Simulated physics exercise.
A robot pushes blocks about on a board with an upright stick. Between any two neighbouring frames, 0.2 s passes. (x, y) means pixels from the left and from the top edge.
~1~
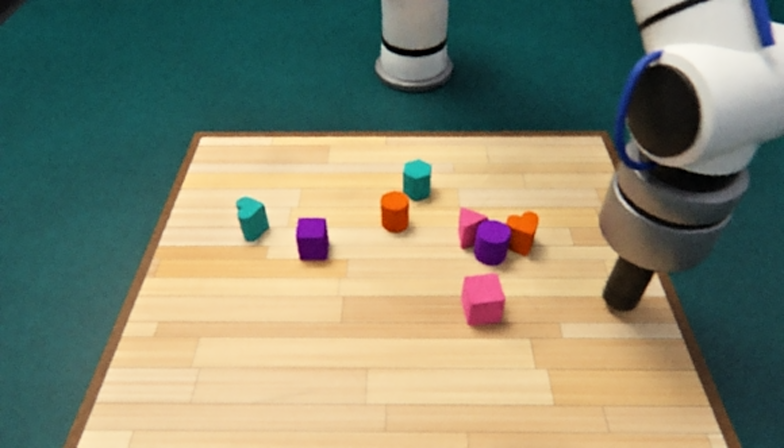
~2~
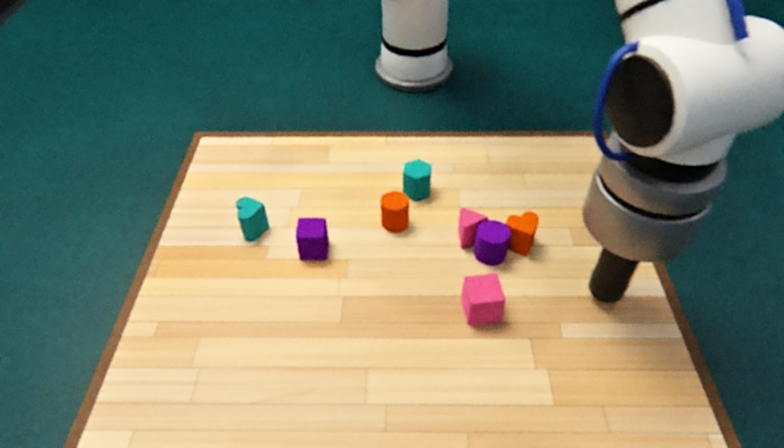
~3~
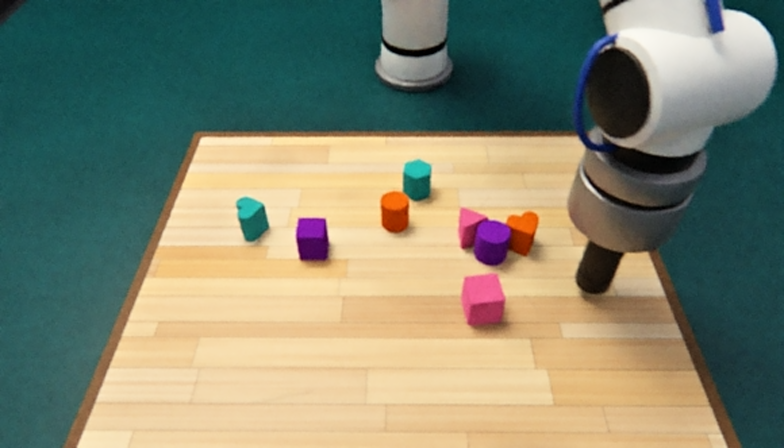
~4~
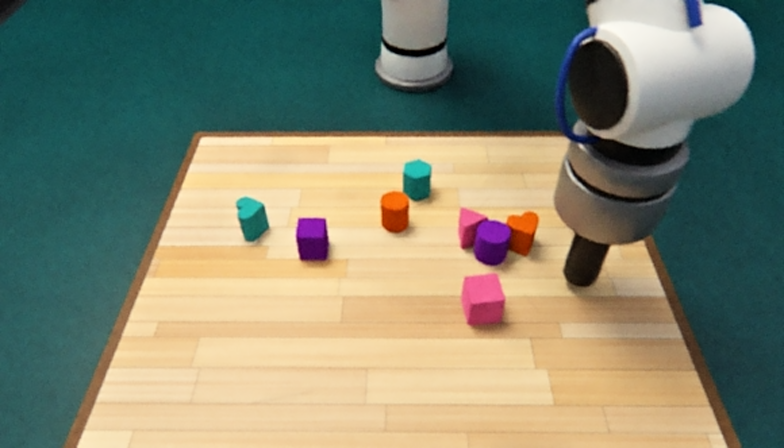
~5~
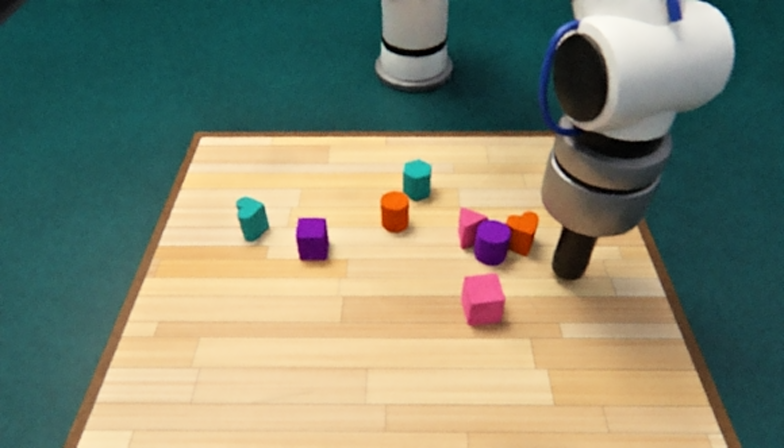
We see colourful blocks scattered on a wooden board, with a robot arm holding a dark upright stick near the right edge. The arm moves the stick slightly left and toward the back, while the blocks stay still.
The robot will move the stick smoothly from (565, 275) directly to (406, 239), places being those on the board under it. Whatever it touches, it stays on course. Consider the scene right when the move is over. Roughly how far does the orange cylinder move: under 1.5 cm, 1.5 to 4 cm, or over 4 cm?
Offset: 1.5 to 4 cm.
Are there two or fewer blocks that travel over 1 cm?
That would be a no.
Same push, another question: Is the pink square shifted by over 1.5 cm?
No, it doesn't check out.
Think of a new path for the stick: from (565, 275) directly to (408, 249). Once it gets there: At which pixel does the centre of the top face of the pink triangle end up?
The centre of its top will be at (446, 192).
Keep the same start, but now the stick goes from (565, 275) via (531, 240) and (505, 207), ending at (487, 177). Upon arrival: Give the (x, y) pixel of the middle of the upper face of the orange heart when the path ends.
It is going to be at (494, 204).
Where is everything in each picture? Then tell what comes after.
The first picture shows tip of the stick (620, 298), middles of tops, orange cylinder (395, 200), pink triangle (471, 216), pink square (485, 287), purple cylinder (494, 231), orange heart (524, 221).
The second picture shows stick (605, 290), nothing pushed.
The third picture shows stick (592, 282), nothing pushed.
The fourth picture shows stick (579, 275), nothing pushed.
The fifth picture shows stick (568, 268), orange cylinder (395, 200), pink triangle (471, 216), pink square (485, 287), purple cylinder (494, 231), orange heart (524, 221).
The first path, step by step. One third of the way, stick (510, 255); pink triangle (465, 212); purple cylinder (482, 227); orange heart (515, 216), turned 55° clockwise.
Two thirds of the way, stick (457, 243); pink triangle (440, 194), turned 45° clockwise; purple cylinder (433, 211); orange heart (513, 216), turned 70° clockwise.
At the end, stick (406, 232); orange cylinder (375, 187); pink triangle (439, 192), turned 60° clockwise; pink square unmoved; purple cylinder (403, 193); orange heart (513, 216), turned 70° clockwise.
